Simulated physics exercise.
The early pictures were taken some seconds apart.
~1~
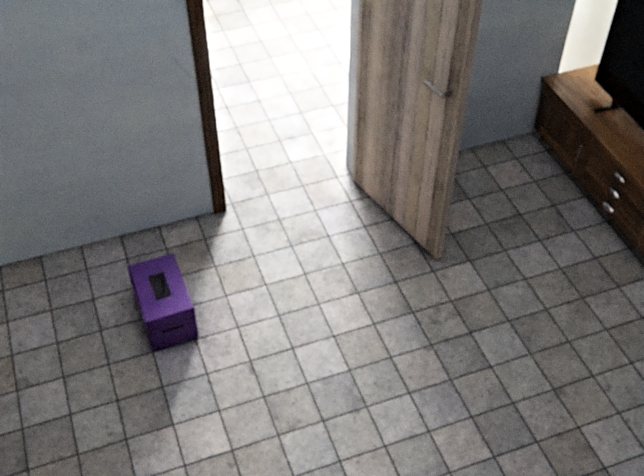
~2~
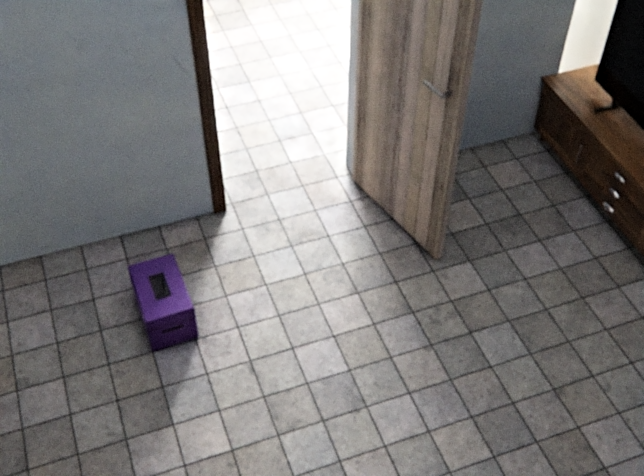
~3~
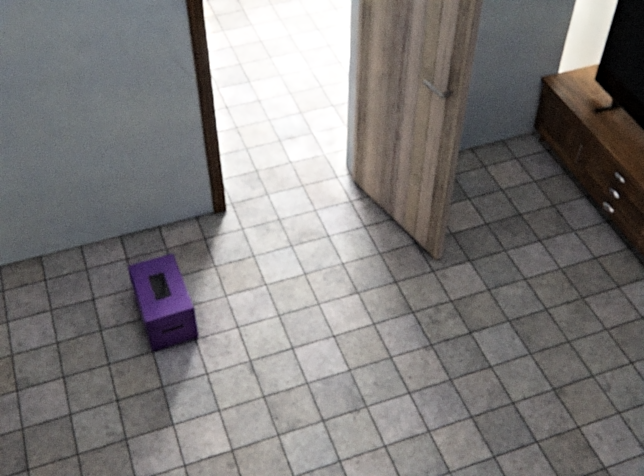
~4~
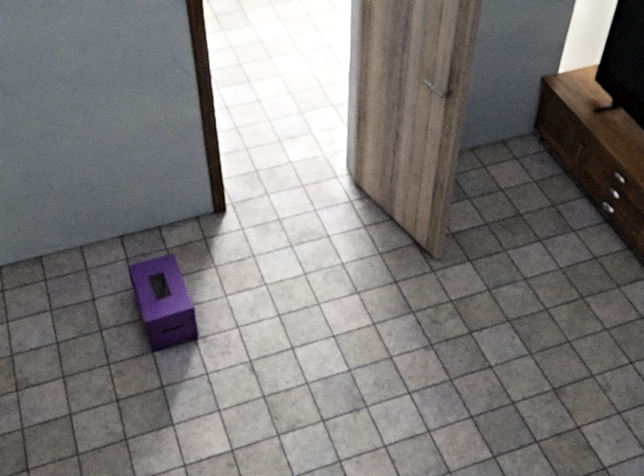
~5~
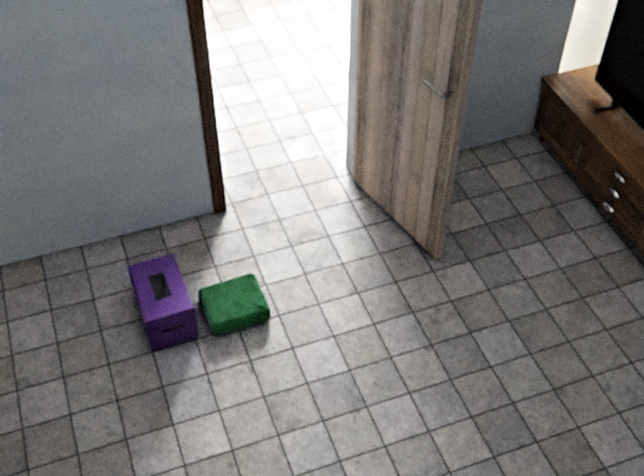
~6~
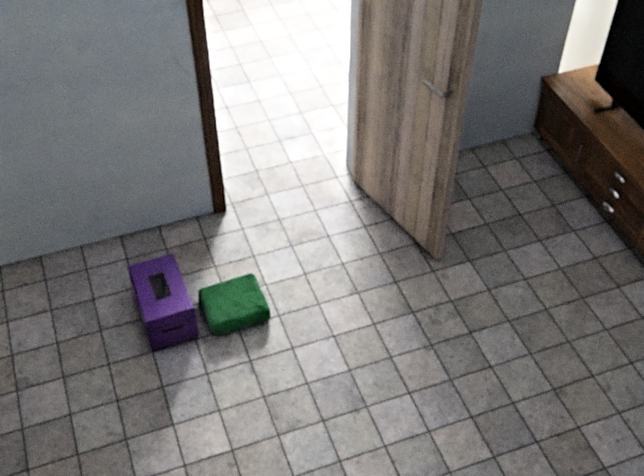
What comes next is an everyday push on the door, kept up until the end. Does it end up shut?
The door travels the whole way.
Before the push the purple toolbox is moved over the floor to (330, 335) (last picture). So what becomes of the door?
Result: Door meets the jamb.
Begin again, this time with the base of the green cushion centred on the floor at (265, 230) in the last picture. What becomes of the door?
What you'd see next is that it is halted early.
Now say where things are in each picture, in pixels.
Door wide open and still; purple toolbox (163, 301), in the first frame.
Door wide open and still; purple toolbox (163, 301), in the second frame.
Door wide open and still; purple toolbox (163, 301), in the third frame.
Door wide open and still; purple toolbox (163, 301), in the fourth frame.
Door wide open and still; purple toolbox (163, 301), in the fifth frame.
Door wide open and still; green cushion (234, 304); purple toolbox (163, 301), in the sixth frame.
Then, 0.70 s later than the last frame, door 83° open.
Then, 1.30 s later than the last frame, door 49° open.
Then, 1.80 s later than the last frame, door 17° open.
When it is over, door 0° open; both as before. End places, in pixels of the last picture, green cushion near (234, 304).
